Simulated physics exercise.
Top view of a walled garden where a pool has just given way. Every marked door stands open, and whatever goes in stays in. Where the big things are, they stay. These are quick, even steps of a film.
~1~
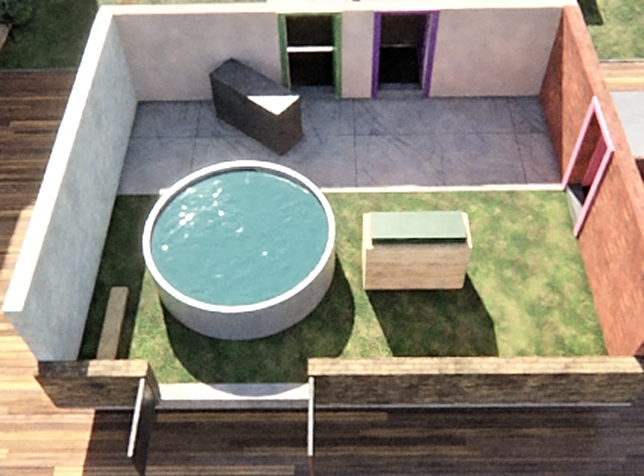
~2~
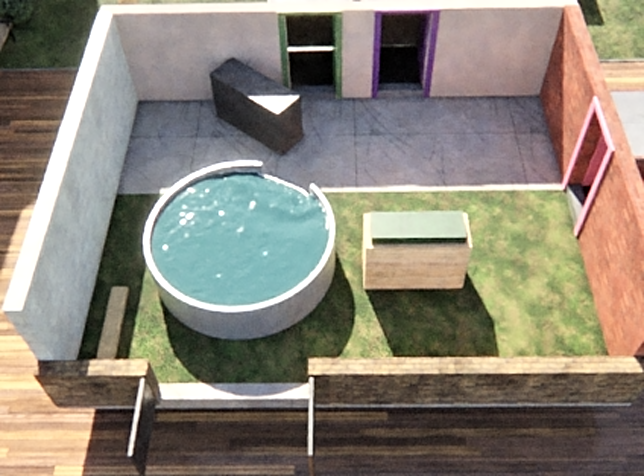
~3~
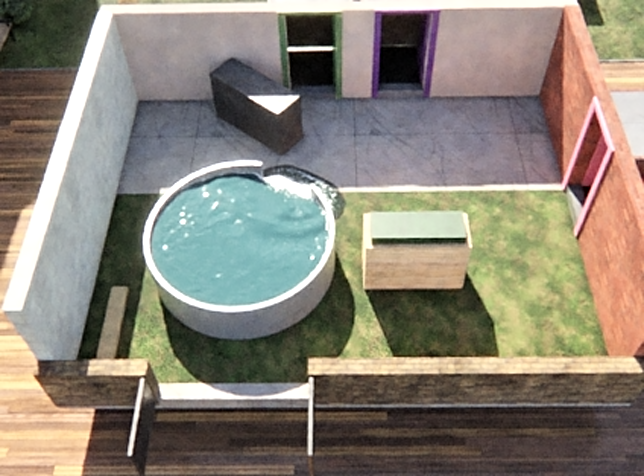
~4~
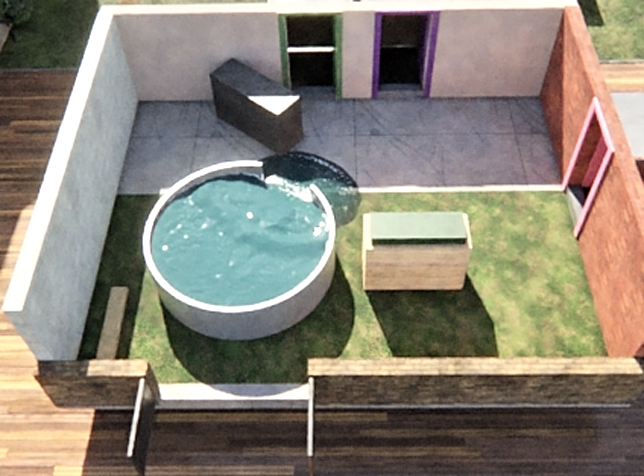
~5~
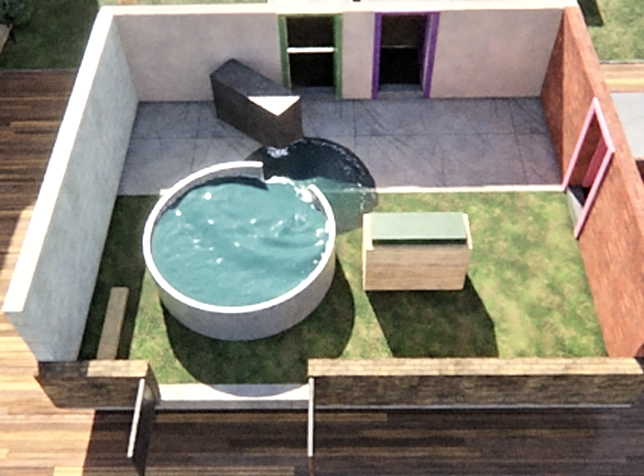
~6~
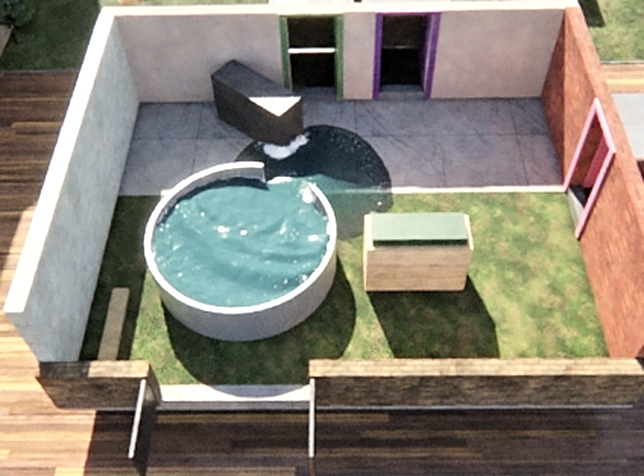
Water in a round pool on the grass of a walled garden pours through a gap in the far side of the rim, then spreads in a dark, widening sheet across the grey paving and the edge of the lawn.
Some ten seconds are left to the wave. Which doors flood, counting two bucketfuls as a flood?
The pink door counts as not over; the purple door counts as over; the green door counts as over.
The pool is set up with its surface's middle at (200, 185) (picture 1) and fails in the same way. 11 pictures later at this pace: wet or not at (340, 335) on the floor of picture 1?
That spot ends up unaffected.
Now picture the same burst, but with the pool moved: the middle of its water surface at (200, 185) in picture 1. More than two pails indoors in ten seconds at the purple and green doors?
Observed - purple: Limit not reached; green: Limit not reached.
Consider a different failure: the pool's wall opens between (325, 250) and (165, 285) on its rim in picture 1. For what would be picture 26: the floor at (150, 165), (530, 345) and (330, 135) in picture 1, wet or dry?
Taken one by one: Unaffected, then sodden, then unaffected.
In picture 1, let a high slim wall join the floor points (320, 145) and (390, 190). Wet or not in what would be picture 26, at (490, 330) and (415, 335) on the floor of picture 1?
The first point ends up spared and the second ends up spared.
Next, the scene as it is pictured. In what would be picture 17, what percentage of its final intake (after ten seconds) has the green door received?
I get 35 per cent.
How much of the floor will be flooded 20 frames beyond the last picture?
I reckon around 55 %.
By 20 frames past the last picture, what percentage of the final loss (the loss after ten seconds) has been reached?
Near 70 %.
A moment on, water covers 25 % of the floor; the pink door not reached, the purple door wet at the sill, nothing in, the green door under two buckets in.
Next, water covers 45 % of the floor; the pink door not reached, the purple door over two buckets in, the green door over two buckets in.
Then, water covers 55 % of the floor; the pink door wet at the sill, nothing in, the purple door far over two buckets in, the green door over two buckets in.
Later, water covers 75 % of the floor; the pink door wet at the sill, nothing in, the purple door far over two buckets in, the green door far over two buckets in.
In the end, water covers 90 % of the floor; the pink door wet at the sill, nothing in, the purple door far over two buckets in, the green door far over two buckets in.
